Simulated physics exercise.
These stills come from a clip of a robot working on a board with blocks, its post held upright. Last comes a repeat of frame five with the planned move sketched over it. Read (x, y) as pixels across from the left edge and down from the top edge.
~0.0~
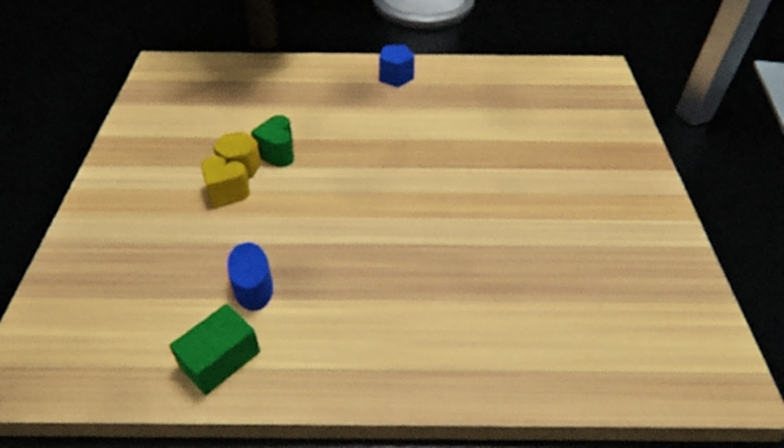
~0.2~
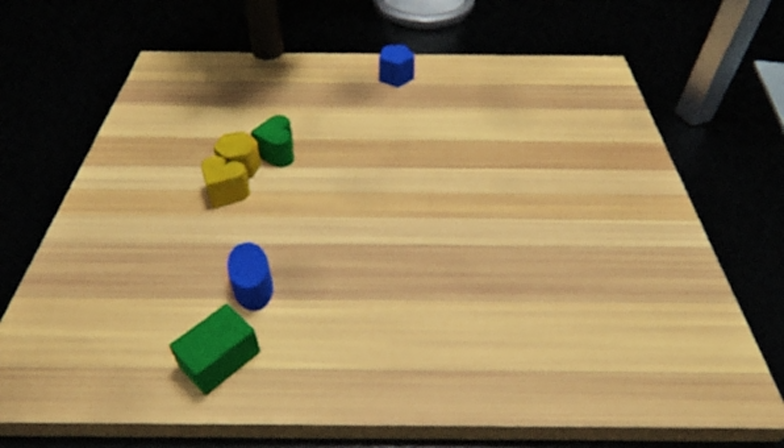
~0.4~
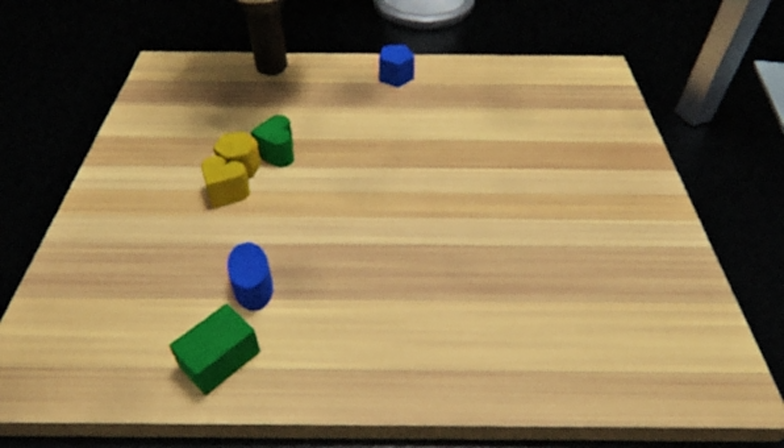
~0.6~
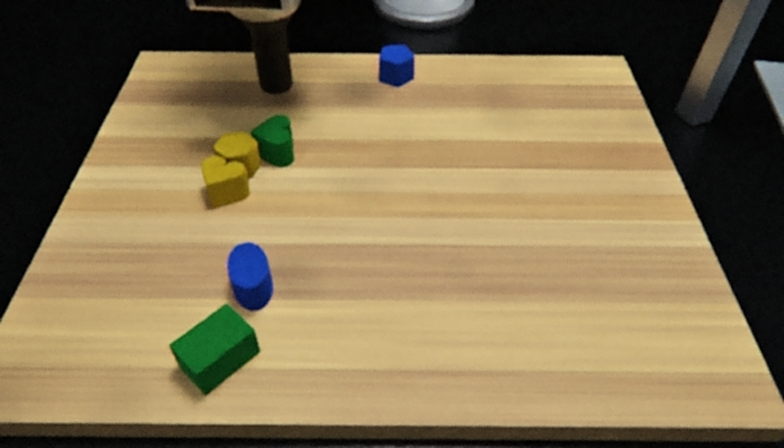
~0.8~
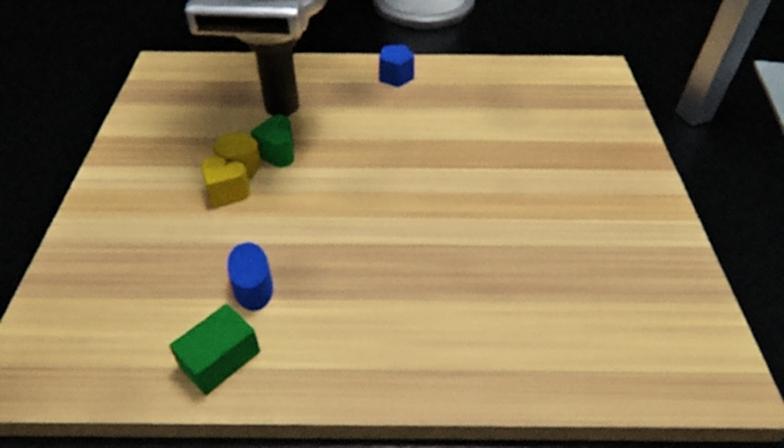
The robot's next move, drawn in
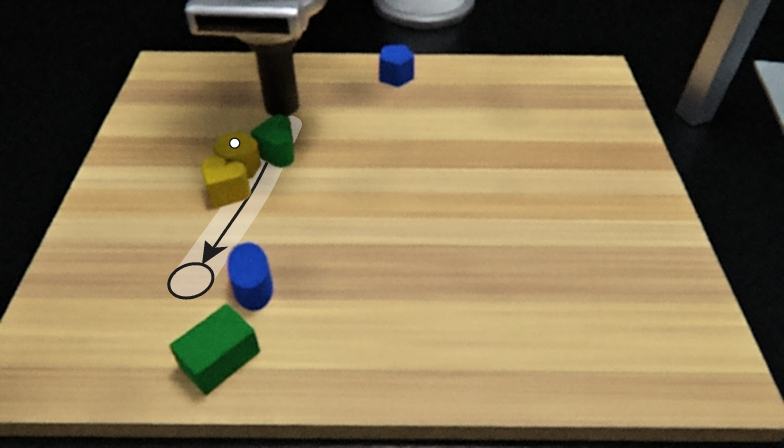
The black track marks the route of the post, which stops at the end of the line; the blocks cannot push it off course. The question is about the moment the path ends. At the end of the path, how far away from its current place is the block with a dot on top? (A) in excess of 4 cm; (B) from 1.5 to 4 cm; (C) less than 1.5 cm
B
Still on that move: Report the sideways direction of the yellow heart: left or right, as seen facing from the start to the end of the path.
To the path's right.
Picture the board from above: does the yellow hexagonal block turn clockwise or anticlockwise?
Looking from above, the answer is clockwise.
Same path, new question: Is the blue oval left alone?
Short answer: Yes.
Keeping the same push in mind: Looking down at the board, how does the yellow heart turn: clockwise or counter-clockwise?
It swings round clockwise.
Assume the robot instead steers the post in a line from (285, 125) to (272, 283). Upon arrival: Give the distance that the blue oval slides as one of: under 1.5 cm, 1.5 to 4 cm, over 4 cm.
My estimate: In the 1.5 to 4 cm range.
Path on the board, from (285, 125) over (250, 195) to (191, 280); the dot is on the yellow hexagonal block.
The first path, step by step. One third of the way, post at (260, 154); yellow heart at (205, 180); yellow hexagonal block at (220, 156), turned 25° clockwise; green heart at (271, 168), turned 20° clockwise.
Two thirds of the way, post at (227, 204); yellow heart at (180, 197), turned 25° clockwise; yellow hexagonal block at (207, 163), turned 55° clockwise; green heart at (271, 191), turned 20° anticlockwise.
At the end, post at (185, 264); yellow heart at (175, 204), turned 65° clockwise; yellow hexagonal block at (207, 163), turned 55° clockwise; blue oval in place; green heart at (271, 191), turned 20° anticlockwise.
